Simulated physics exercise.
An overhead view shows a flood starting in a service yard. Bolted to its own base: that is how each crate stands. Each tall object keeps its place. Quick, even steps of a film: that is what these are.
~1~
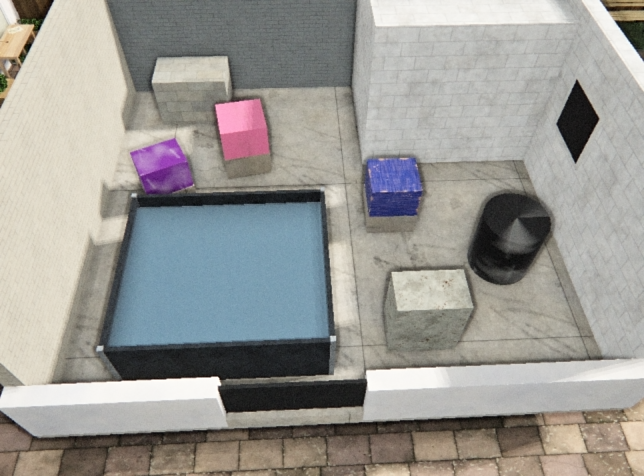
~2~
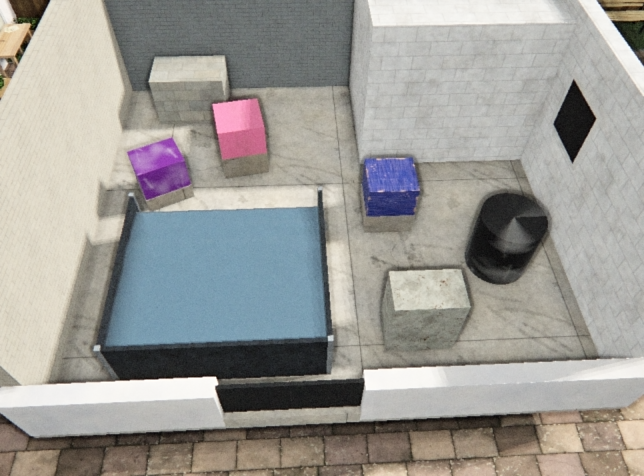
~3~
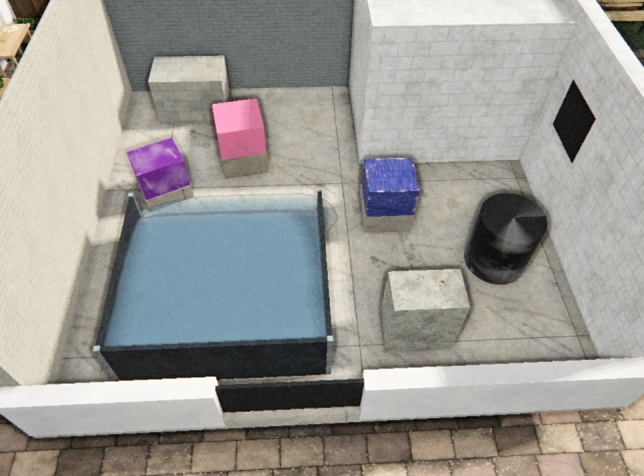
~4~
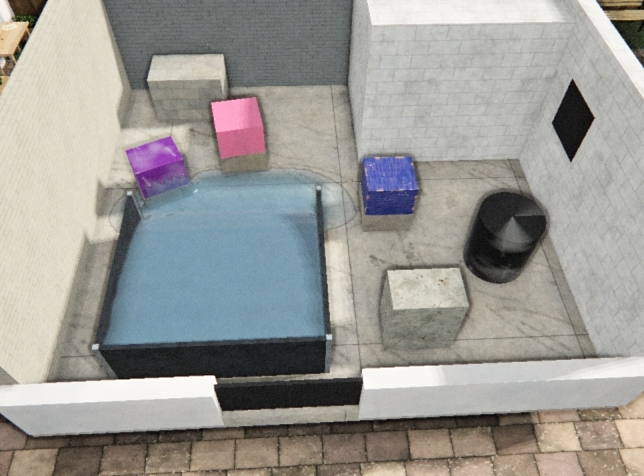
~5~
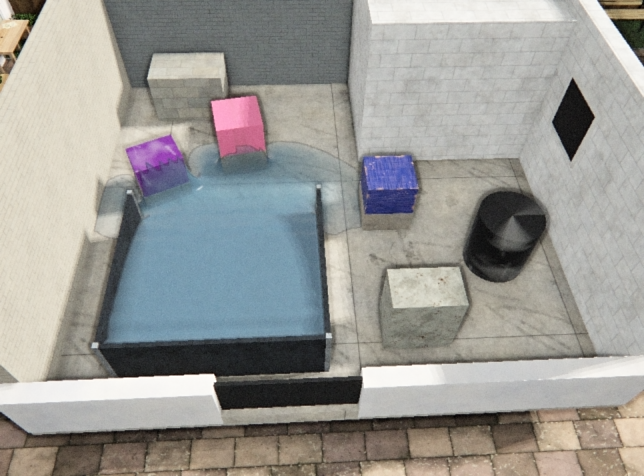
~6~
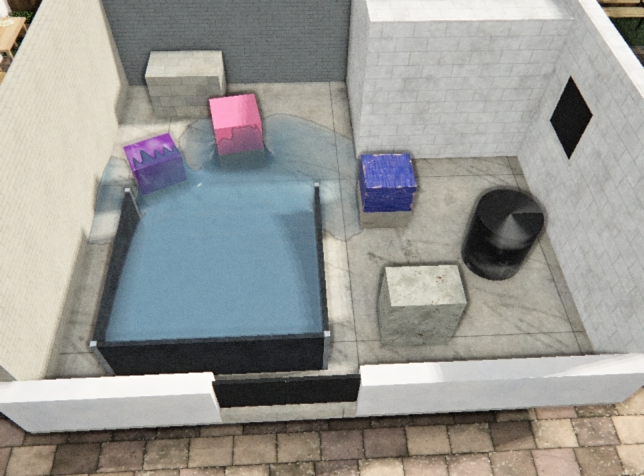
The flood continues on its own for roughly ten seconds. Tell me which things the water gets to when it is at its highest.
Here is how it goes: The pink crate is reached, the blue crate is never reached, the purple crate is reached.
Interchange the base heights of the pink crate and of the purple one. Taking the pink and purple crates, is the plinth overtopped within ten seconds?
Pink: Flooded, purple: Flooded.
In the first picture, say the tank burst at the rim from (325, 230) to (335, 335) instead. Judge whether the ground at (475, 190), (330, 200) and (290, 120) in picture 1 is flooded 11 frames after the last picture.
As listed: Under water, no water, free of water.
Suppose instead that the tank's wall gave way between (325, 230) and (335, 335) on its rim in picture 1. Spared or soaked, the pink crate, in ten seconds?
Note: Pink crate stays out of reach.
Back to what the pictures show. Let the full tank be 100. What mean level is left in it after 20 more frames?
My best guess is about 26 per cent.
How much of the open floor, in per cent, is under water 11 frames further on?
Roughly 60 percent, I'd say.
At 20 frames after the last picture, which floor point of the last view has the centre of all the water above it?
The water's middle lies around (251, 184).
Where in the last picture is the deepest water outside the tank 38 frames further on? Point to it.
I'd go with (130, 86) as the deepest place.
A moment on, water covers 45 % of the floor; the pink crate water round its plinth, the blue crate water round its plinth, the purple crate water round its plinth.
Next, water covers 60 % of the floor; the pink crate water round its plinth, the blue crate water round its plinth, the purple crate water round its plinth.
Then, water covers 75 % of the floor; the pink crate water round its plinth, the blue crate water round its plinth, the purple crate water round its plinth.
Later, water covers 100 % of the floor; the pink crate water round its plinth, the blue crate water round its plinth, the purple crate water round its plinth.
In the end, water covers 100 % of the floor; the pink crate was topped, the blue crate stayed above the water, the purple crate was topped.
